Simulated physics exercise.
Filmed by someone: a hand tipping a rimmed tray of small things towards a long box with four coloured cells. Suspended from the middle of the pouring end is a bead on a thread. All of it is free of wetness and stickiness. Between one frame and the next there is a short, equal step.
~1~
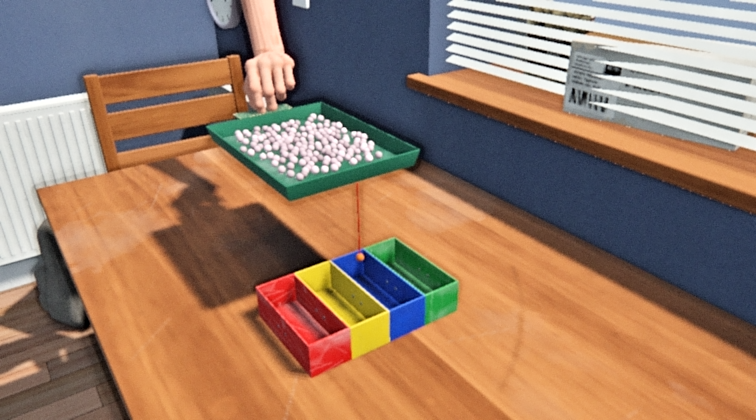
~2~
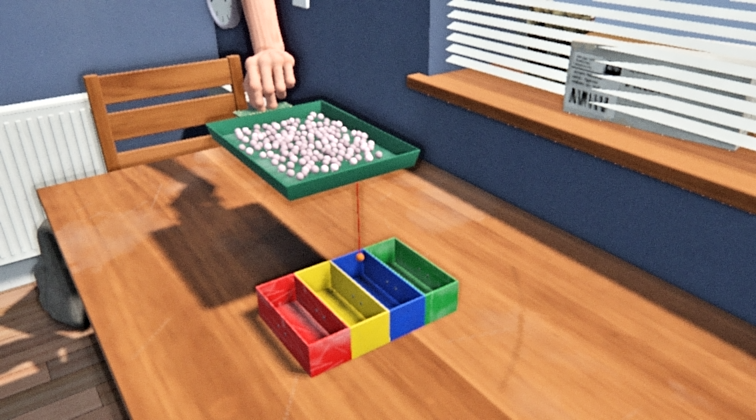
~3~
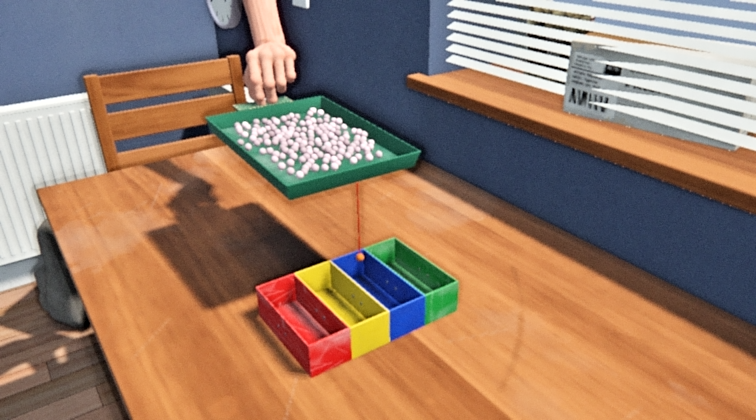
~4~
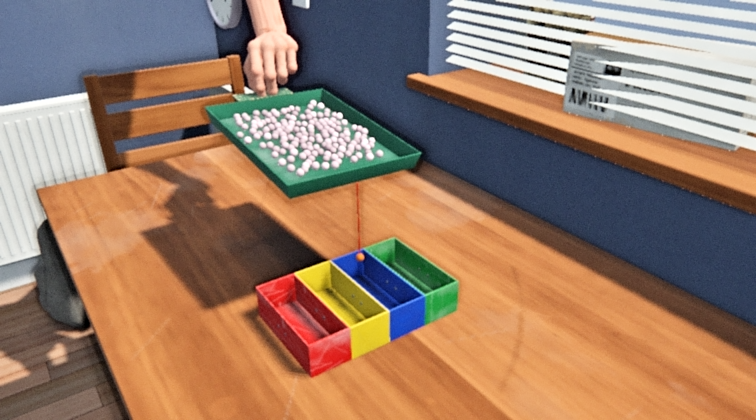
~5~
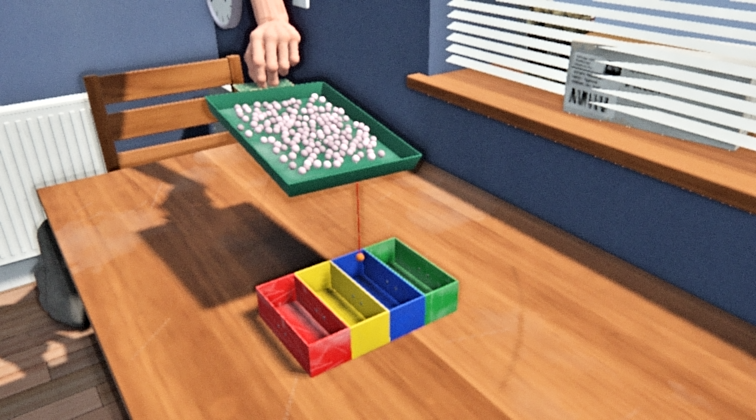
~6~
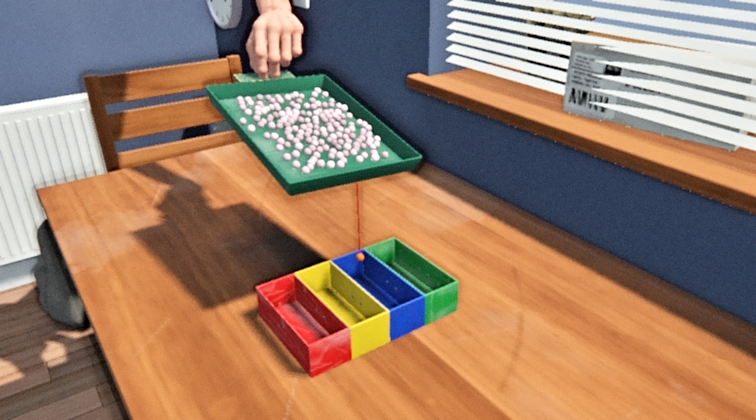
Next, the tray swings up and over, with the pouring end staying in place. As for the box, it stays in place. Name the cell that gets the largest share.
Green.
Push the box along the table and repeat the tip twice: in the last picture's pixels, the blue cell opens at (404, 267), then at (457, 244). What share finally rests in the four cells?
In turn 100 and 100 in a hundred.
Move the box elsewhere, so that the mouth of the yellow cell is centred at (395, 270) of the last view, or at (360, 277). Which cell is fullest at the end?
In the first try it is blue, in the second it is green.
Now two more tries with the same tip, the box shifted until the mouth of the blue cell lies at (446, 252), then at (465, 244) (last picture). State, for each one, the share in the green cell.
Respectively 0 percent and 0 percent.
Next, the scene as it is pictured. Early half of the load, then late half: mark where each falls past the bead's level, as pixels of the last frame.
Early half (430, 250), late half (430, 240).
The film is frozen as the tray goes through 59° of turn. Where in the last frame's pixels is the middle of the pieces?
Look around (384, 158) in the last picture.
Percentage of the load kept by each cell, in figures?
Approximate shares in per cent - red cell 0, yellow cell 0, blue cell 0, green cell 40.
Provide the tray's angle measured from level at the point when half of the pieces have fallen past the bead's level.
90° or so.
Soon, tray tipped steeply; nearly all on the tray; a stray few in the green cell; a small part falling or outside the box.
A while on, tray tipped past a quarter turn; a stray few on the tray; about a third in the green cell; a small part in the blue cell; about half falling or outside the box.
Towards the end, tray tipped past a quarter turn; about a third in the green cell; a small part in the blue cell; about half falling or outside the box.
Finally, tray tipped past a quarter turn; about a third in the green cell; a small part in the blue cell; none in the red cell; none in the yellow cell; about half outside the box.
